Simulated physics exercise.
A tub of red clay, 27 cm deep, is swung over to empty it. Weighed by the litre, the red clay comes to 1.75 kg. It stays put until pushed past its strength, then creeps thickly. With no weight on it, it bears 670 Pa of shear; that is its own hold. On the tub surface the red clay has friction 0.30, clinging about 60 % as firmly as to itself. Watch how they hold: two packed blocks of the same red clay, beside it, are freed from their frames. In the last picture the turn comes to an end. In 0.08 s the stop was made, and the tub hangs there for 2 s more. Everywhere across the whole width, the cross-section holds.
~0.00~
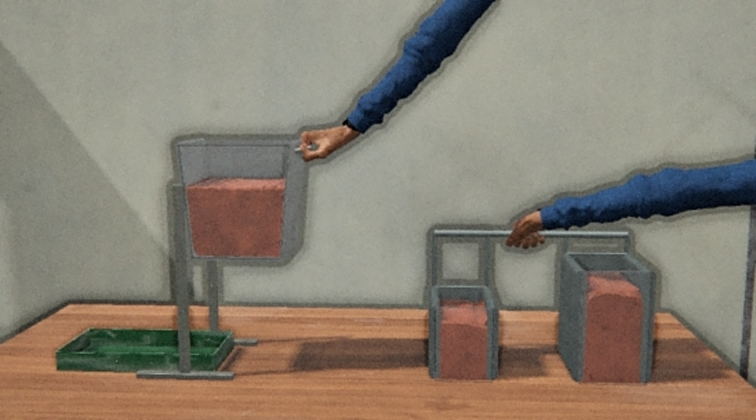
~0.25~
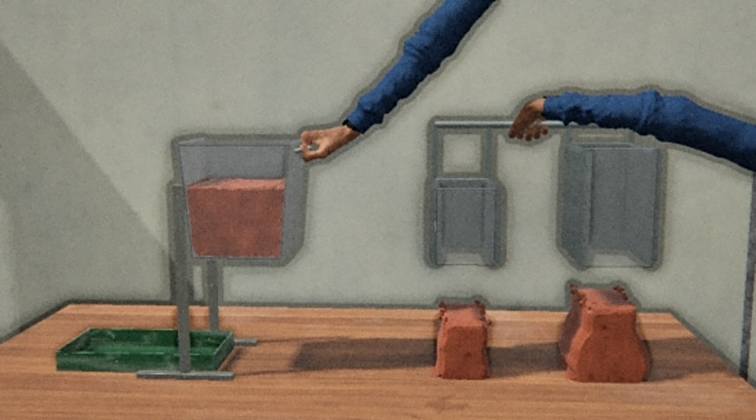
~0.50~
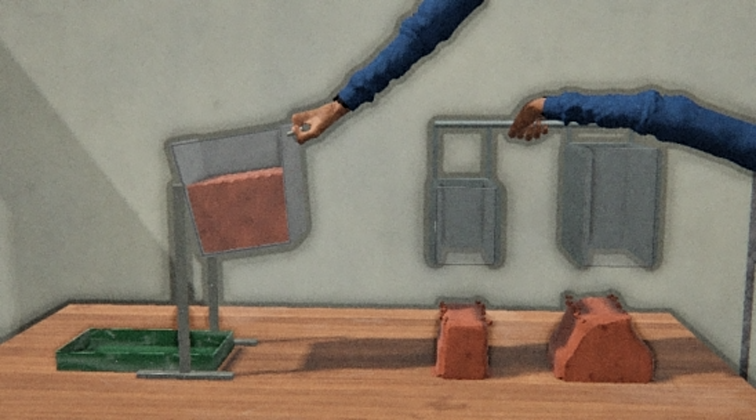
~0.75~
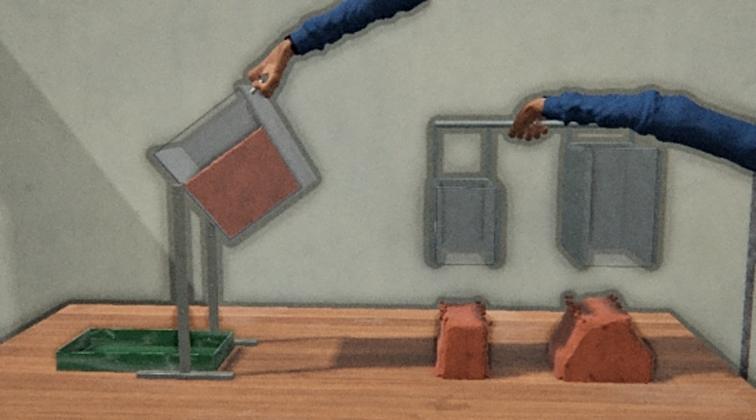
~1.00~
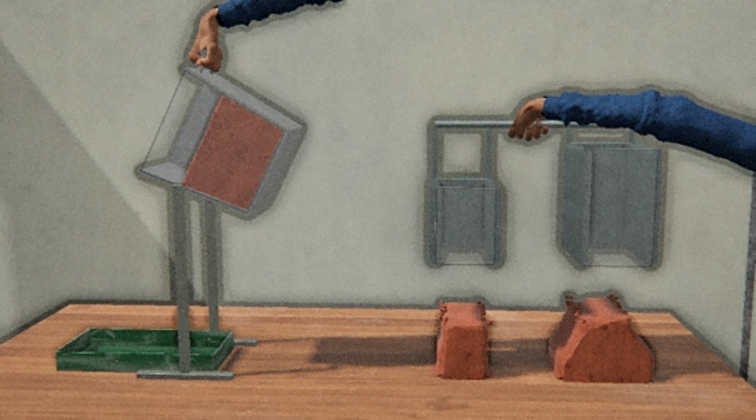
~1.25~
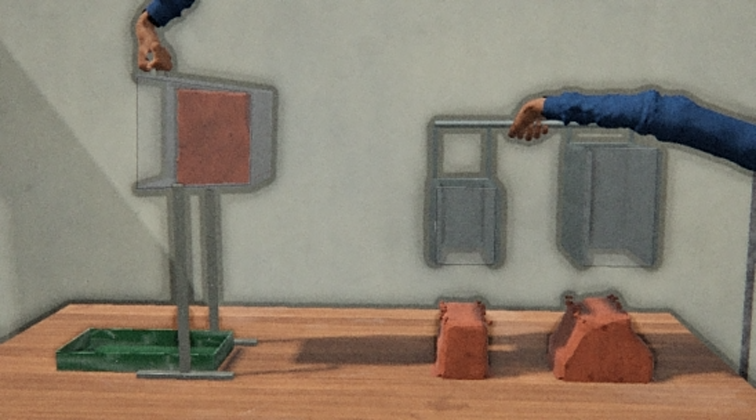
On a wooden table, two red clay blocks are unmolded and slump before a tub is tilted sideways.
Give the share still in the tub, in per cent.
99 %.
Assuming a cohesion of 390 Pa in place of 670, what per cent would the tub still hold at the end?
70 %.
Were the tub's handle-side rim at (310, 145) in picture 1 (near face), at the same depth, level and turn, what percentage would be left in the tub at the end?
That would leave about 70 % in the tub.
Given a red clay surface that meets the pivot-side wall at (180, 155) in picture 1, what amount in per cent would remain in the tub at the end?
In that case, around 65 percent.
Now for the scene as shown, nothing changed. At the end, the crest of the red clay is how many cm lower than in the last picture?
6 cm.
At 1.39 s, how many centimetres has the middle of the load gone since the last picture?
Measured shift, roughly 3 cm.
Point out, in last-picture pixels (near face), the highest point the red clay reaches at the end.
(197, 118).
After 1.39 s, the tub is at 87 degrees and holds 100 %.
After 1.56 s, the tub is at 87 degrees and holds 100 %.
After 1.73 s, the tub is at 87 degrees and holds 99 %.
After 1.90 s, the tub is at 87 degrees and holds 99 %.
After 3.25 s, the tub is at 87 degrees and holds 99 %.
